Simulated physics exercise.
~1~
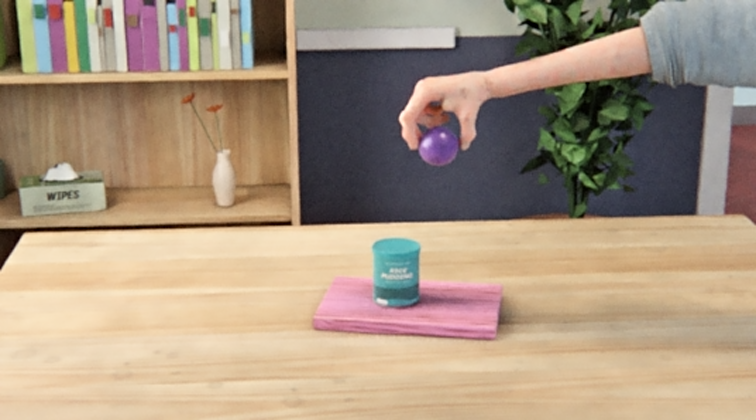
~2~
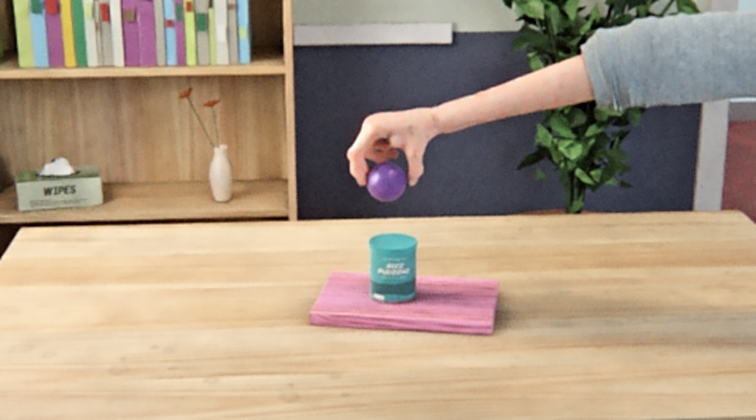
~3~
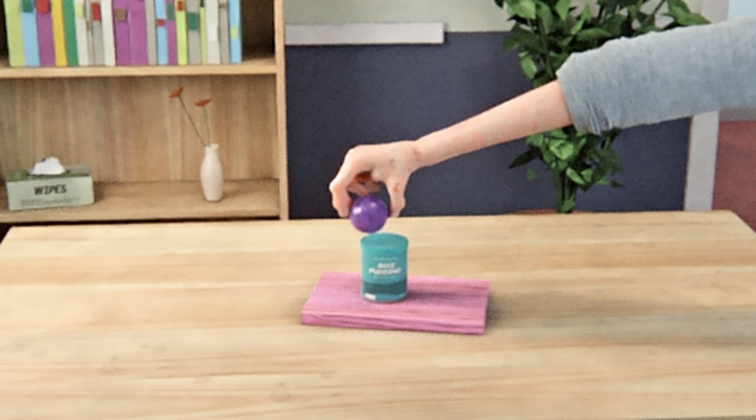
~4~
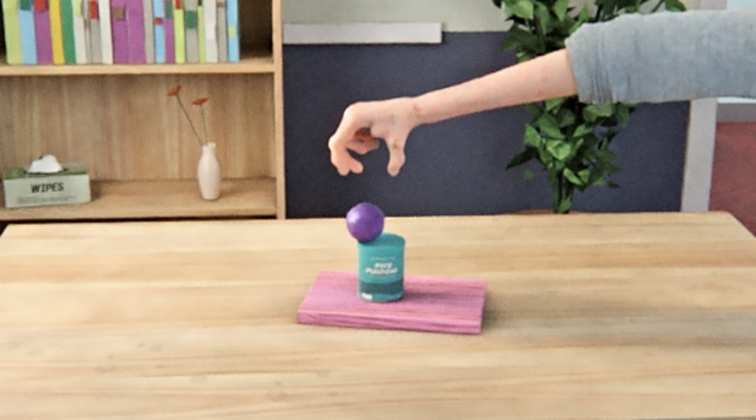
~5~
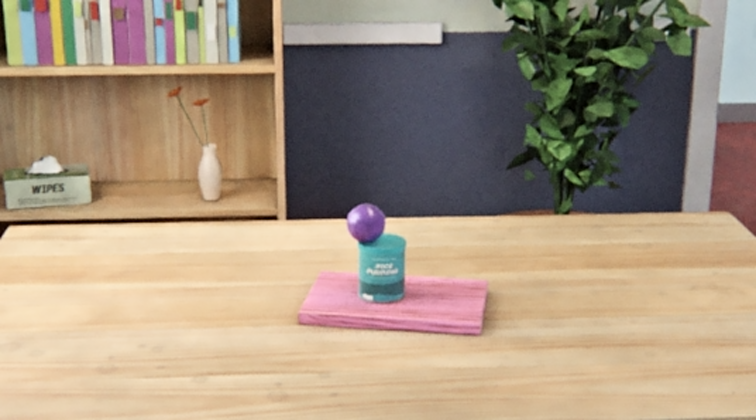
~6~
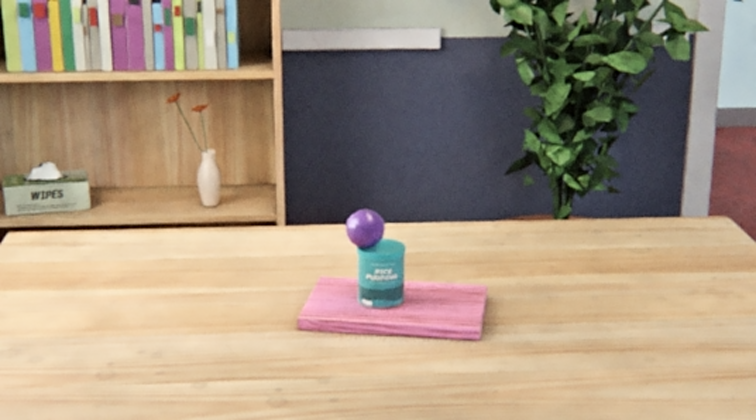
In this clip, a hand carries a round purple object left and down toward a turquoise container on a pink board, sets it on the container's left edge, and lets go. The hand withdraws, and the pile stays standing with the purple object perched off-centre.
